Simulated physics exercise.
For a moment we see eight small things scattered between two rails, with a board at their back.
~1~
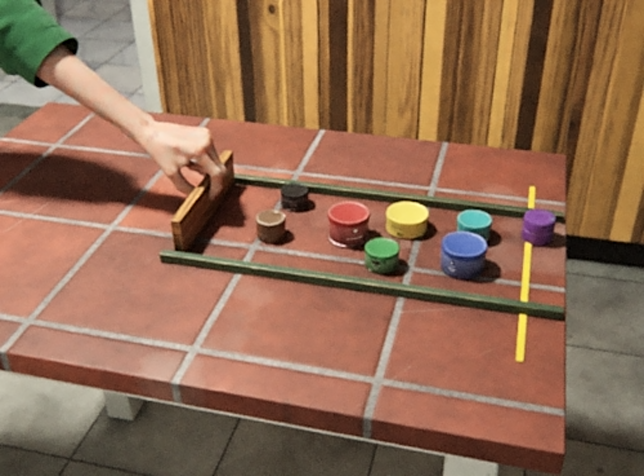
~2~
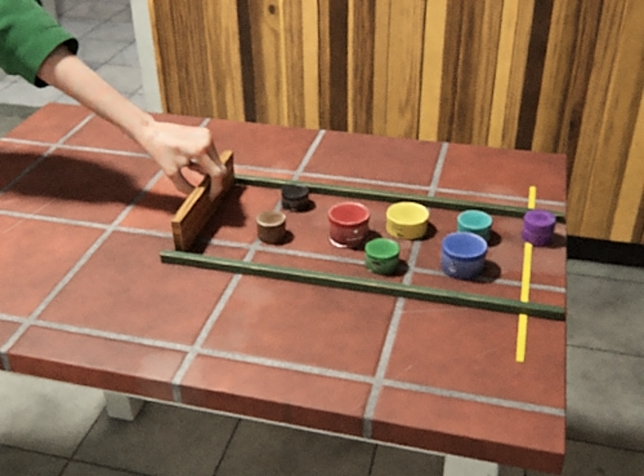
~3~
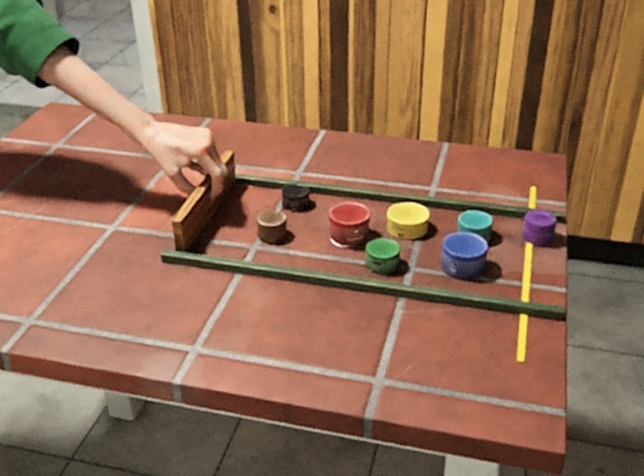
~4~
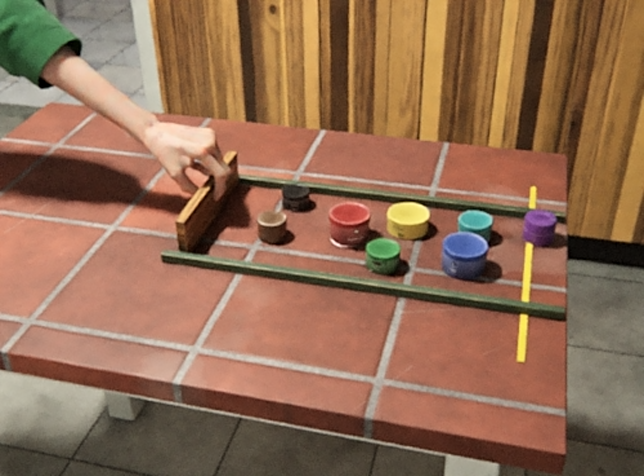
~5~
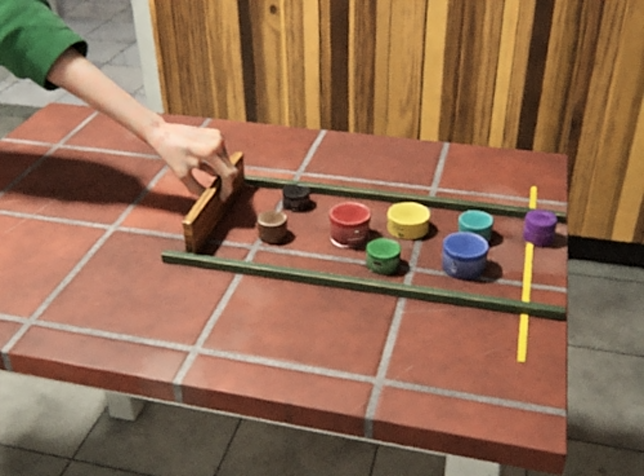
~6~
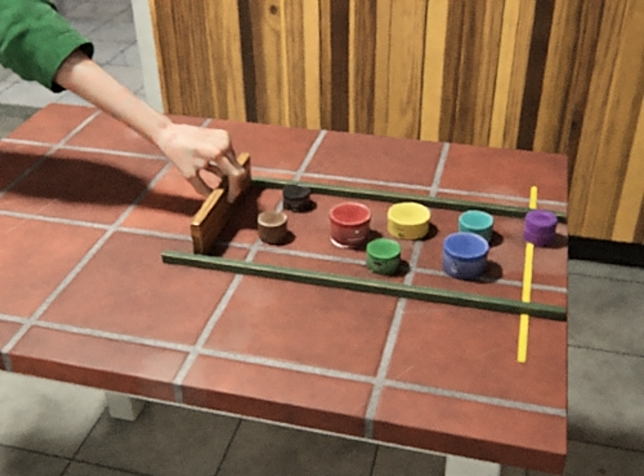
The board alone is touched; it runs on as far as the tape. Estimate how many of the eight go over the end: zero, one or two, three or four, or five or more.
Ha, three or four come down.
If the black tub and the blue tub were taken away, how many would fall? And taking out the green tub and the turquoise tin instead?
Result, first then second: 2, 3.
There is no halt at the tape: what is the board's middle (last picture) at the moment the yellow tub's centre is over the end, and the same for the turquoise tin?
About (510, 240), and (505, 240) for the other.
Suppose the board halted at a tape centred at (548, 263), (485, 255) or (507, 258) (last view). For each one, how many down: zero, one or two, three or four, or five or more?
In turn: More than four, 1 or 2, either one or two.
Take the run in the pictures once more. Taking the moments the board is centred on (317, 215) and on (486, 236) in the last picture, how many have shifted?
The count is 3 at the first point and 8 at the second.
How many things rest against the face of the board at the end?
I count 4 of them.
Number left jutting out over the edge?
Overhang count: 1.
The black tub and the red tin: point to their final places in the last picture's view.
First (547, 226), then (553, 242).
A little later, none off yet; purple lid at rest near (540, 228); turquoise tin at rest near (475, 228); blue tub at rest near (465, 256).
Next, none off yet; purple lid at rest near (540, 228); turquoise tin shifted about its own width near (496, 235); blue tub moving near (471, 258).
When it is over, the number that fall off is three or four; down, yellow tub, blue tub, turquoise tin and purple lid.
